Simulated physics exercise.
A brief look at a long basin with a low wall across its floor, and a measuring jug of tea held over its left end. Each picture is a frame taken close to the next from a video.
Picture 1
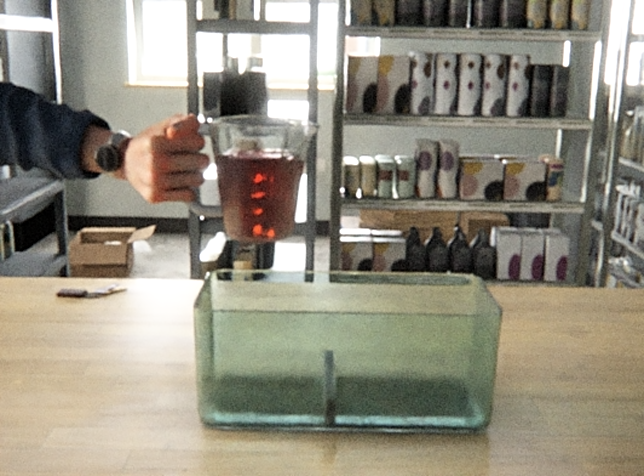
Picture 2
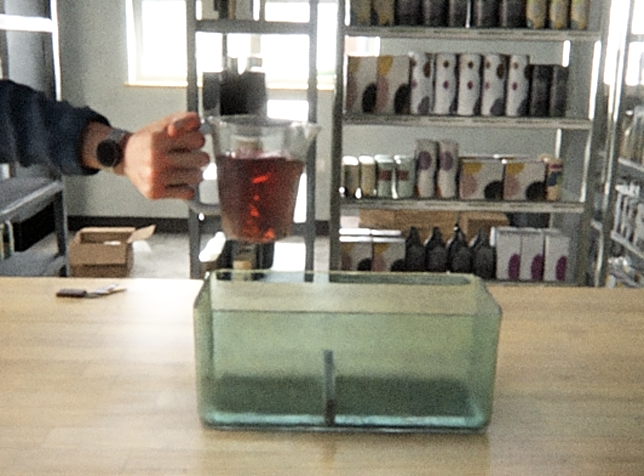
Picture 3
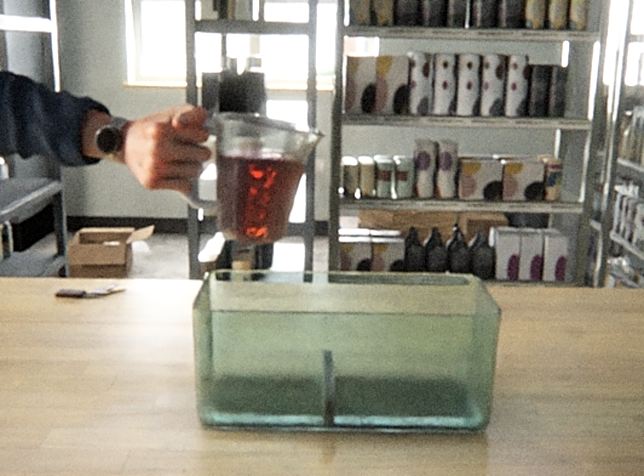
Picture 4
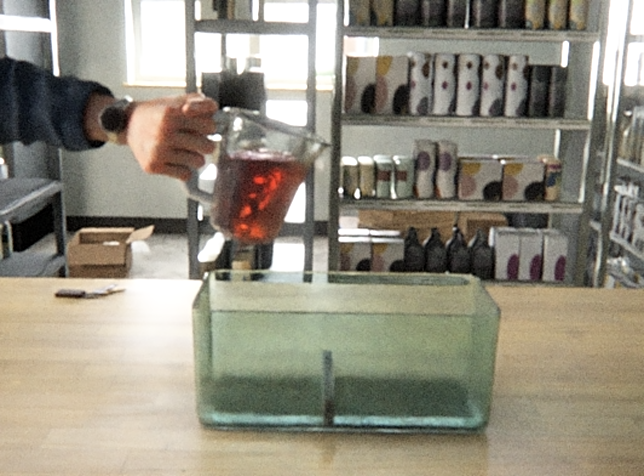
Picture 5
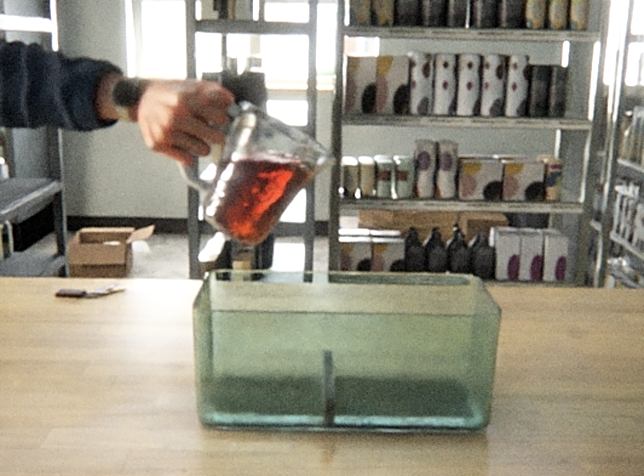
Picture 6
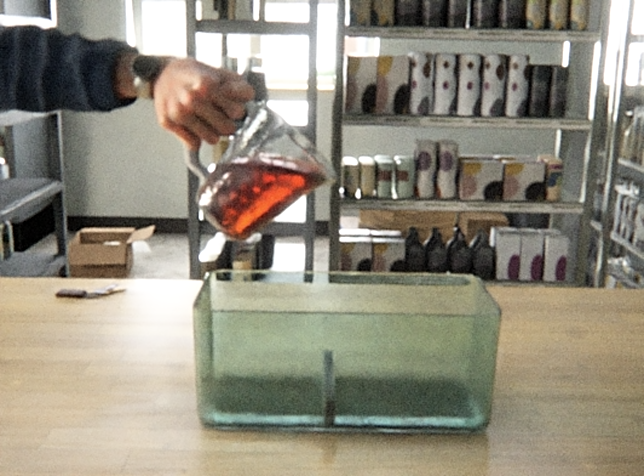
In a storeroom with stocked shelves, a hand tilting a glass jug of red-brown tea rightward above a long greenish basin.
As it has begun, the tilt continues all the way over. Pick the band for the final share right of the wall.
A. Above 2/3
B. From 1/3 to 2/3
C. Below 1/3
Option A: Above 2/3.
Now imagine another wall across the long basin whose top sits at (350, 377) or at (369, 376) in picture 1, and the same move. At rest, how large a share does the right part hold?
Roughly 55 % and then 25 %.
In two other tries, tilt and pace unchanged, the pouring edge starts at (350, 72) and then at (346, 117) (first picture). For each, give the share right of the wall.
About 80 % the first time, about 85 % the second.
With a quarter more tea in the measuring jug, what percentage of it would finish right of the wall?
I'd say roughly 90 percent.
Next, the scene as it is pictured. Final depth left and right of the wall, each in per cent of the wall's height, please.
10 left, 50 right, give or take.
A moment on, the measuring jug is tipped right over and 42 per cent is still to pour, 1 is left of the wall and 31 right of it.
Next, the measuring jug is tipped right over and 2 per cent is still to pour, 11 is left of the wall and 83 right of it.
Then the measuring jug is tipped right over and 0 per cent is still to pour, 9 is left of the wall and 89 right of it.
Later the measuring jug is tipped right over and 0 per cent is still to pour, 10 is left of the wall and 89 right of it.
Finally, 10 per cent lies left of the wall, 88 right of it and 2 outside.
